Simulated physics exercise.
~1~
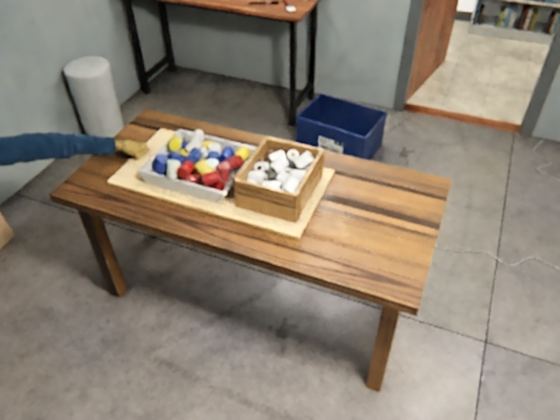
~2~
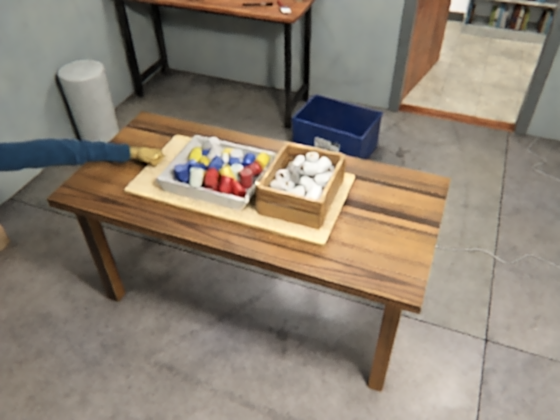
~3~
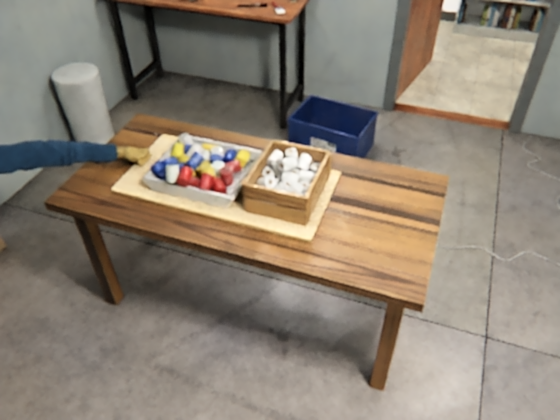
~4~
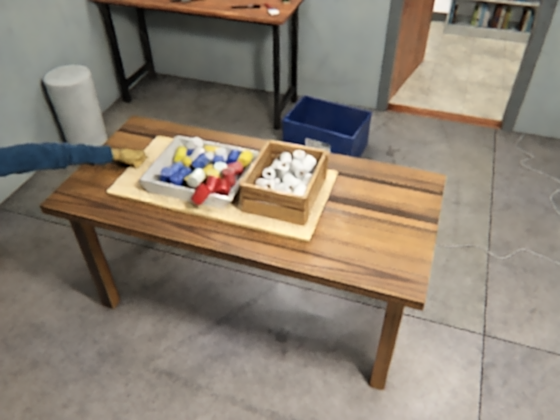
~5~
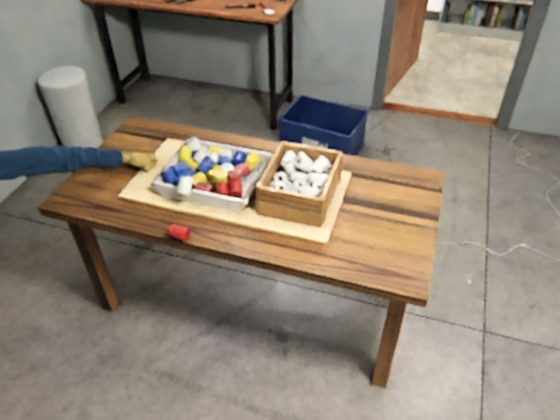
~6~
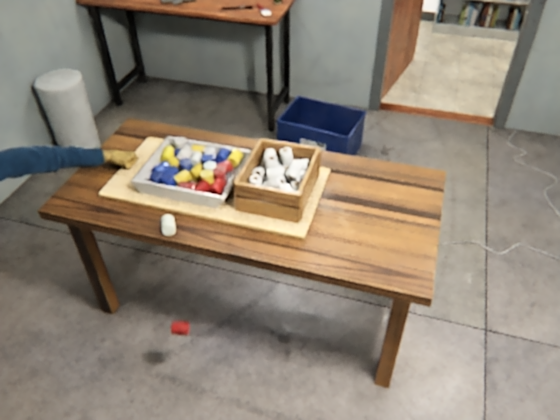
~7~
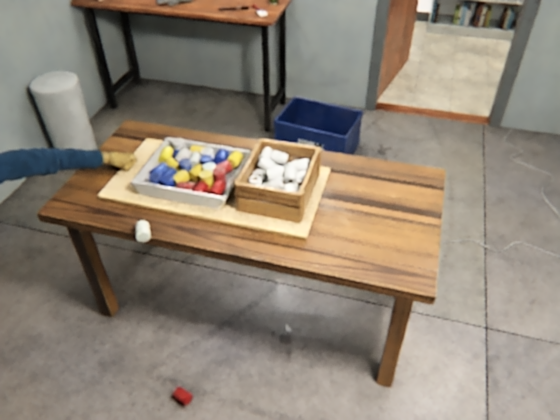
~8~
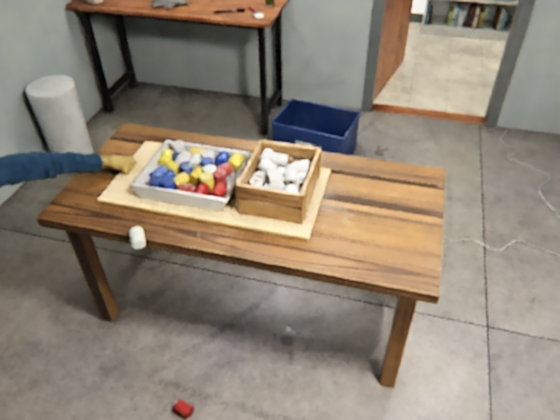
The clip shows a gloved hand sliding a board back and forth on a wooden table, carrying a wooden container of white rolls and a white container of colourful jars; a red piece and a white one spill out, ending on the floor and near the table's edge respectively.
